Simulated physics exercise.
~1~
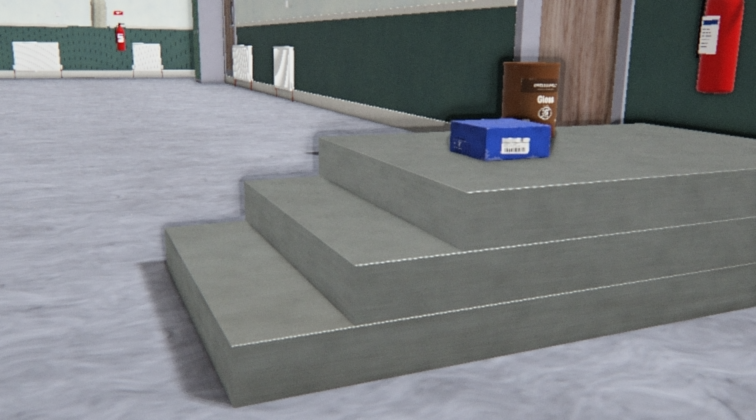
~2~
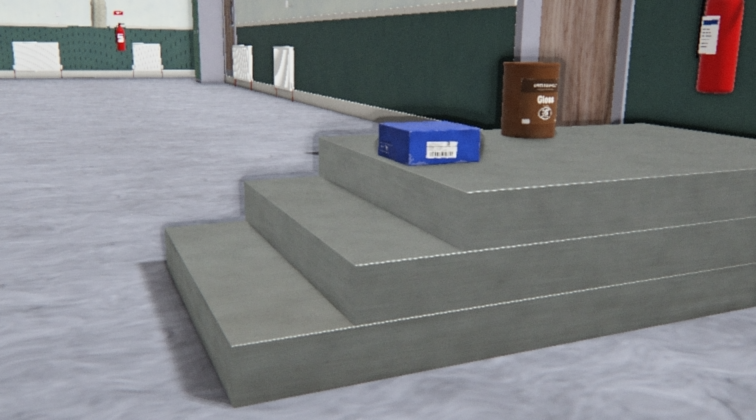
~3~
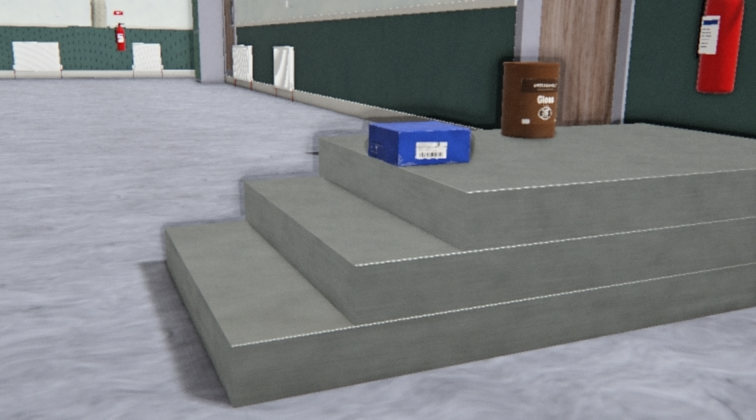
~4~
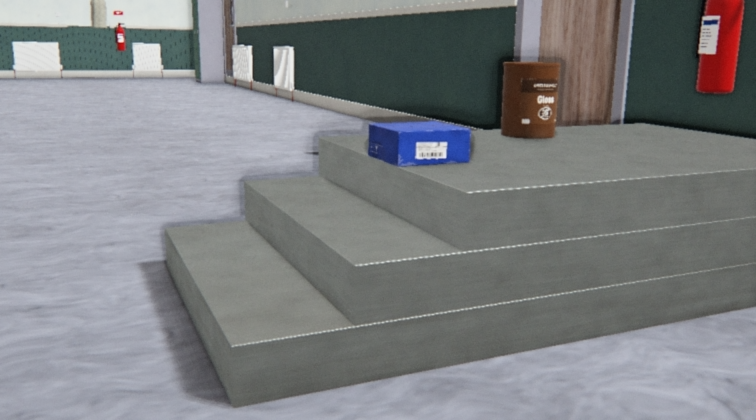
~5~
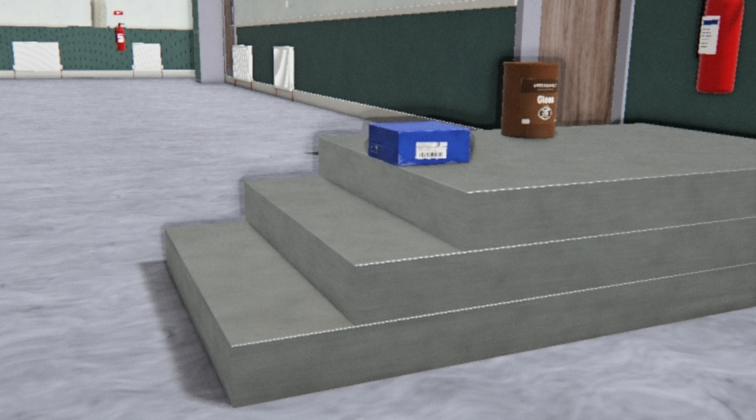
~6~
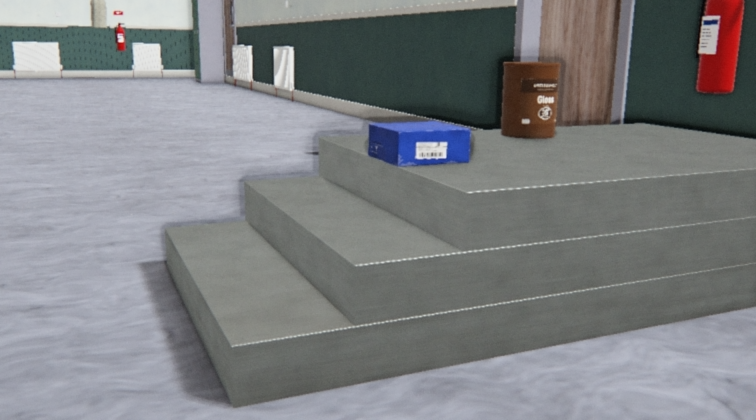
At first, a blue box sits on the top level of a short set of grey steps, in front of a brown pail, in a large room with green and white walls and a red fire extinguisher to the right. The box slides left across the landing, leaving the pail in clear view. It then moves slightly farther left and comes to a stop near the edge of the top level. The pail stays in its place throughout. At the end, the box rests still on the landing, without going down the steps.
